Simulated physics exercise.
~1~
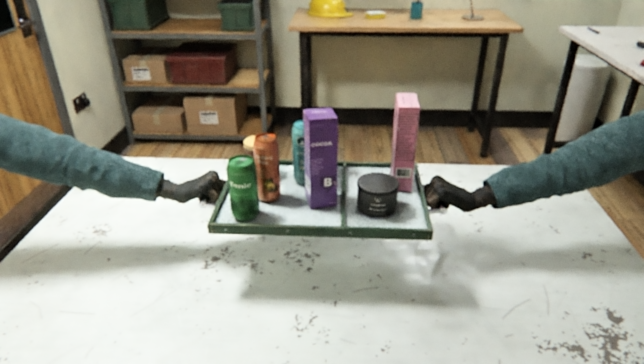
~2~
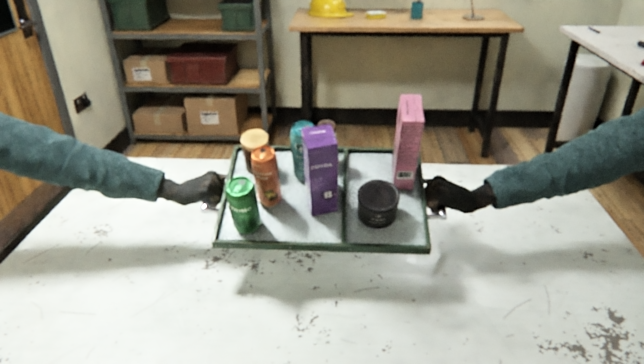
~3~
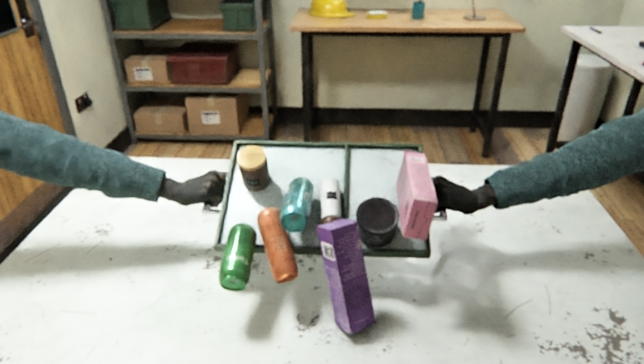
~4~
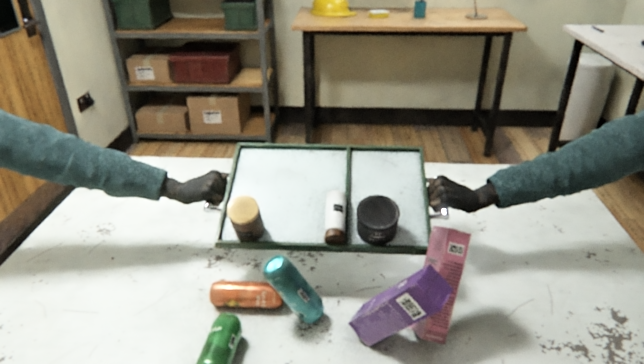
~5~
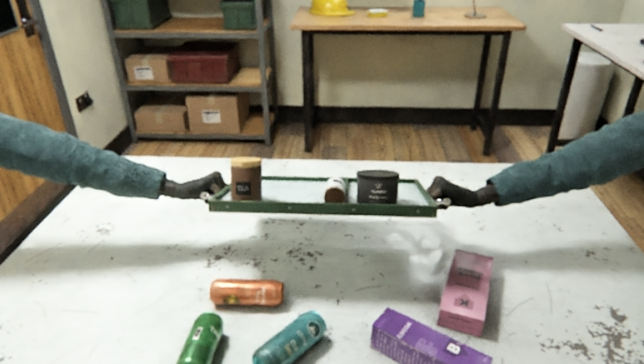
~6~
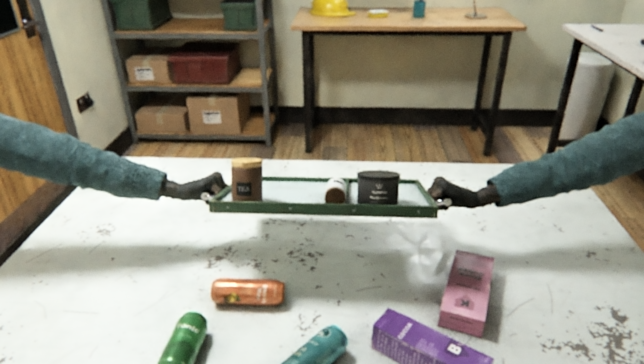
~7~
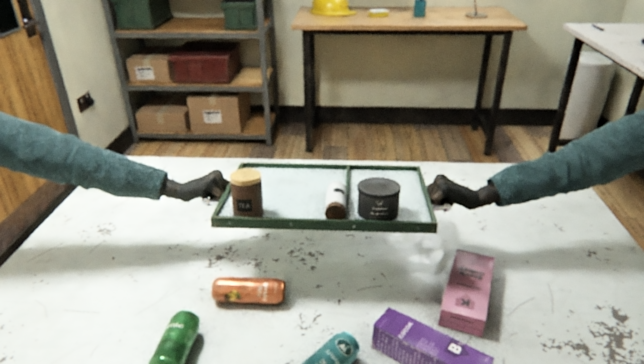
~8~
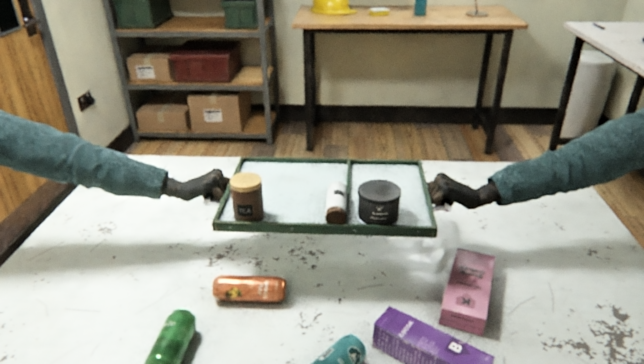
In the video, two gloved hands tip a tray of containers toward the viewer, spilling a purple carton, pink packet, and orange, green and turquoise cans onto the table, then tilt it back, leaving a brown jar and black tub upright beside a toppled white shaker.
